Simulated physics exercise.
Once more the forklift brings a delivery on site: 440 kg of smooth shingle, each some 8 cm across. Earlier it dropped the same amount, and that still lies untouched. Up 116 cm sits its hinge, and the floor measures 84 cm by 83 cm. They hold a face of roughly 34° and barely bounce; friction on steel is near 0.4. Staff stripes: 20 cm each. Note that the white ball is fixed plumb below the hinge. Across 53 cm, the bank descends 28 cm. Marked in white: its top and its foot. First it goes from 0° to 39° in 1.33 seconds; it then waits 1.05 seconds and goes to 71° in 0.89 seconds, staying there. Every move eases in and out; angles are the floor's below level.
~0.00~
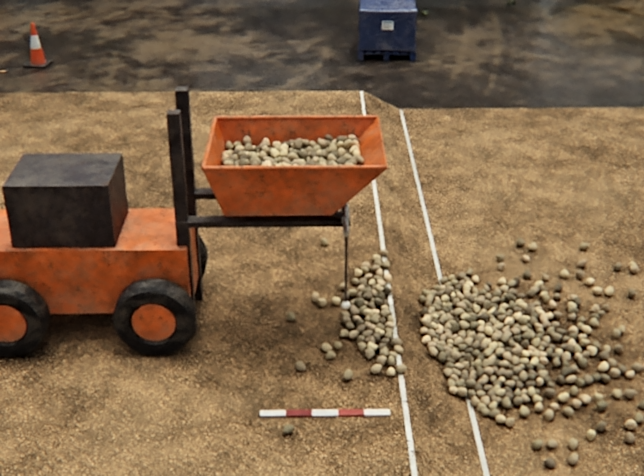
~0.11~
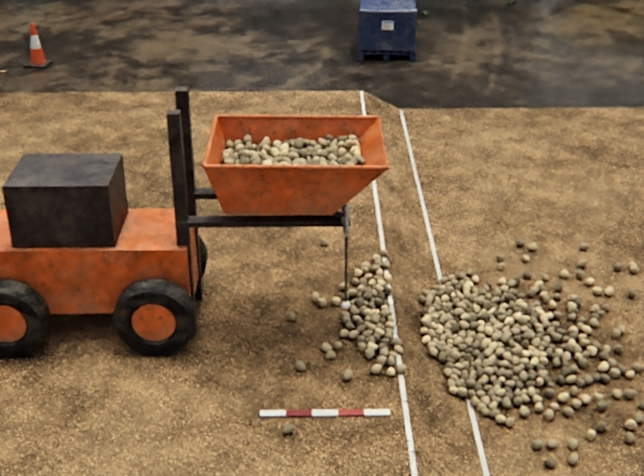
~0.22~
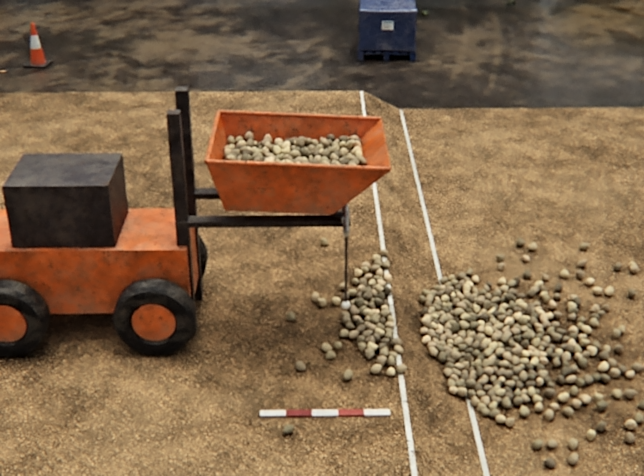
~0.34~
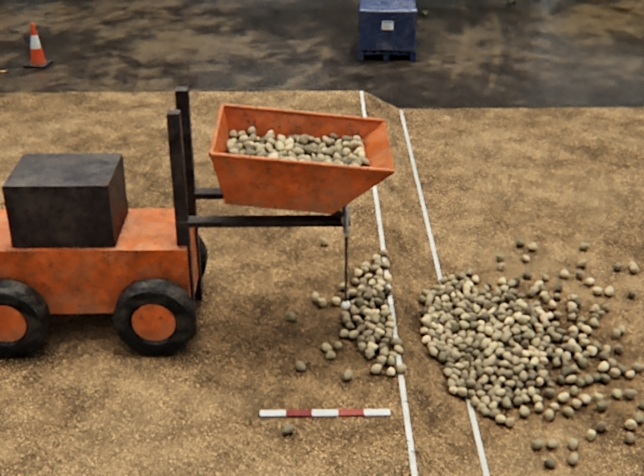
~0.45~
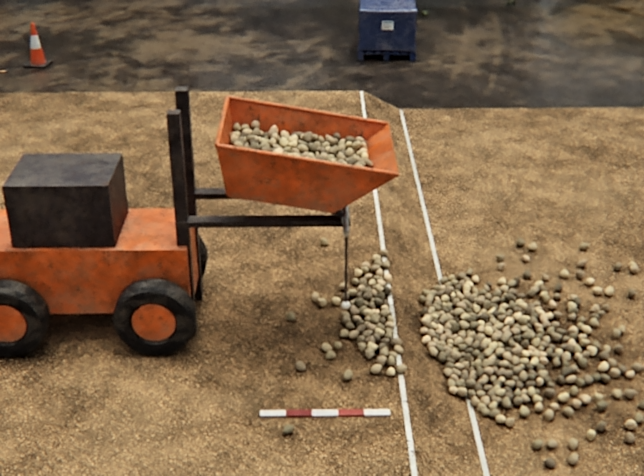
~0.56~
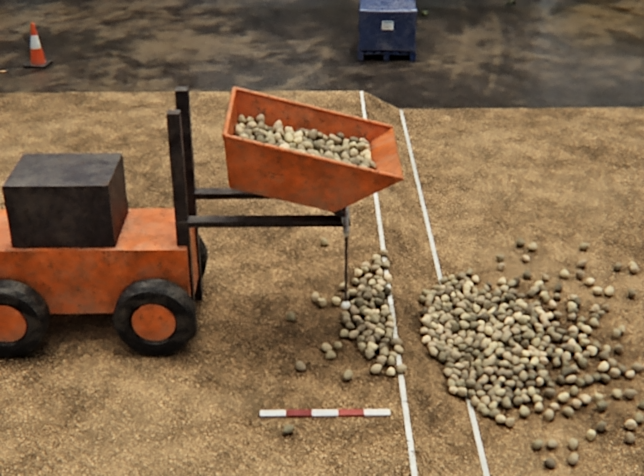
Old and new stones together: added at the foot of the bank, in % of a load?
92 %.
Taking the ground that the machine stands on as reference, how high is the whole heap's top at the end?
The top ends up some 14 cm above the ground.
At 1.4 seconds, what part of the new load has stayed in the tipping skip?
100 % still inside.
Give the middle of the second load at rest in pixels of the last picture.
(503, 332).
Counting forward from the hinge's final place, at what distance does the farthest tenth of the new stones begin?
I'd say close to 200 centimetres ahead of it.
After 1.0 s the floor is at 33°; in per cent of one load, 100 in the tipping skip, 26 on the top or the slope, 72 at the foot of the bank; the foremost stones are past the picture's edge.
After 1.4 s the floor is at 39°; in per cent of one load, 100 in the tipping skip, 26 on the top or the slope, 72 at the foot of the bank; the foremost stones are past the picture's edge.
After 3.7 s the floor is at 71°; in per cent of one load, 28 in the tipping skip, 47 on the top or the slope, 124 at the foot of the bank; the foremost stones are past the picture's edge.
After 6.4 s the floor is at 71°; in per cent of one load, 0 in the tipping skip, 34 on the top or the slope, 165 at the foot of the bank; the foremost stones are past the picture's edge. Net gain at the foot of the bank, 92.
